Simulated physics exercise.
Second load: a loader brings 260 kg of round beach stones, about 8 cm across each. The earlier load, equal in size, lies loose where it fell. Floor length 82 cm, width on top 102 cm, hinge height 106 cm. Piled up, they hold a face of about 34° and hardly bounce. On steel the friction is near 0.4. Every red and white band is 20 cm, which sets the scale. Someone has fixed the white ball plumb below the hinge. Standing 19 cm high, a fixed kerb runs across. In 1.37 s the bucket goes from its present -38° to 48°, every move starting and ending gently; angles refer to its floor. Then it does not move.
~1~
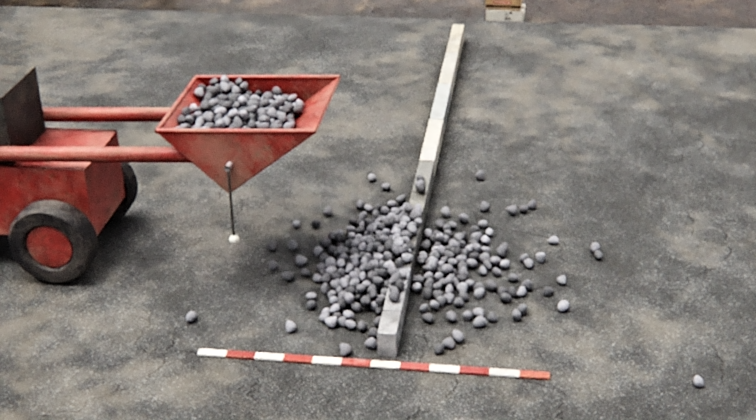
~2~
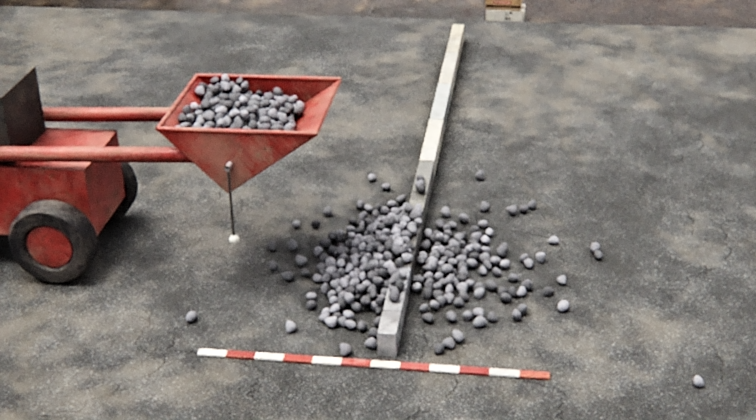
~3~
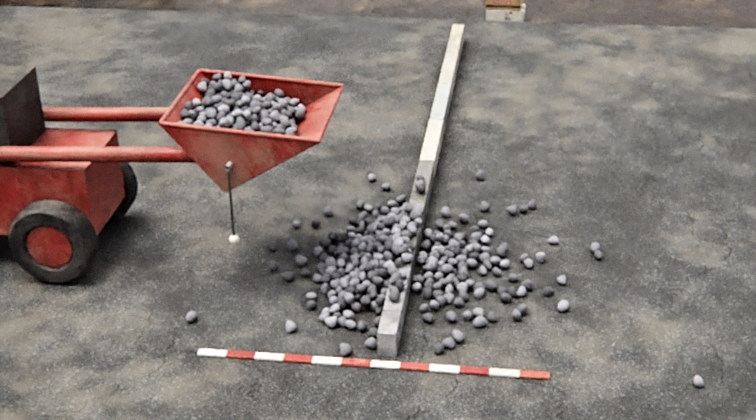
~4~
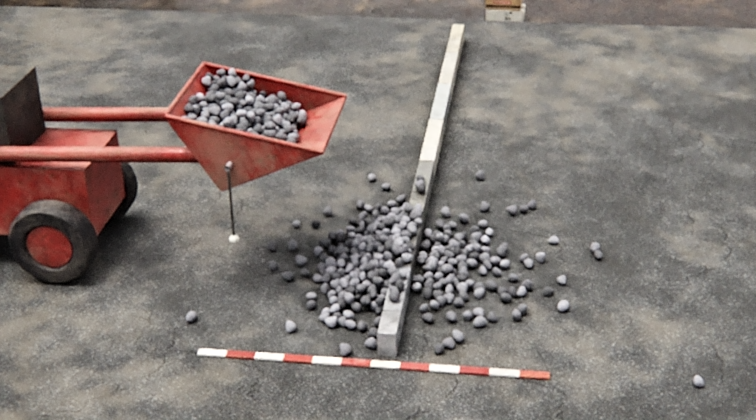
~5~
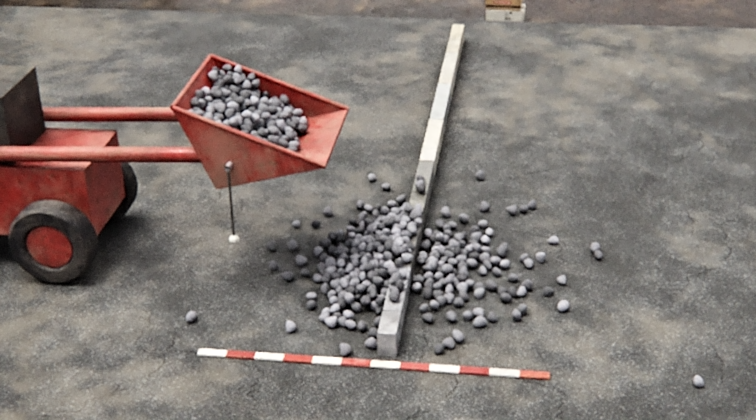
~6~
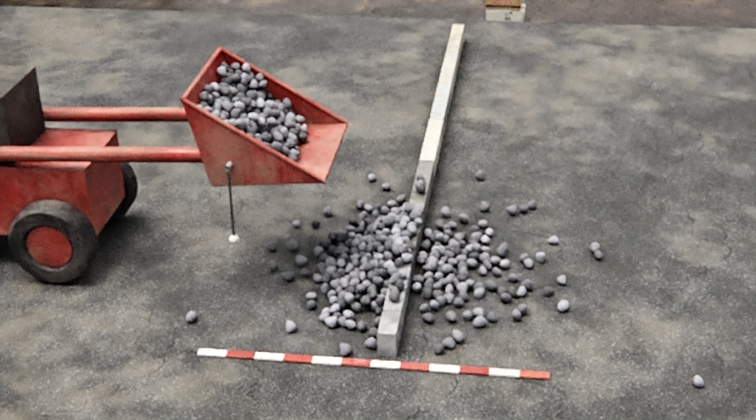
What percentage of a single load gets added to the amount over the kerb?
0 %.
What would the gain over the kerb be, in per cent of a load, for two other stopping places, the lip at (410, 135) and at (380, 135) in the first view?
About 75 per cent from the first spot and 30 per cent from the second.
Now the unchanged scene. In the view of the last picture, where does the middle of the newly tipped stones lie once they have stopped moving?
Centre: Approx. (333, 252).
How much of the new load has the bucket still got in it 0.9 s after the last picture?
Close to 20 per cent of the load.
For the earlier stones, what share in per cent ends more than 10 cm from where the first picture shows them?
Estimate: 5 %, roughly.
Then, 0.4 s after the last picture the floor is at 35°; in per cent of one load, 98 in the bucket, 72 on this side of the kerb, 30 over the kerb; the foremost stones are at (580, 280).
Then, 0.9 s after the last picture the floor is at 48°; in per cent of one load, 19 in the bucket, 151 on this side of the kerb, 30 over the kerb; the foremost stones are at (580, 280).
Then, 1.2 s after the last picture the floor is at 48°; in per cent of one load, 0 in the bucket, 170 on this side of the kerb, 30 over the kerb; the foremost stones are at (580, 280).
Then, 3.8 s after the last picture the floor is at 48°; in per cent of one load, 0 in the bucket, 170 on this side of the kerb, 30 over the kerb; the foremost stones are at (580, 280). Net gain over the kerb, 0.
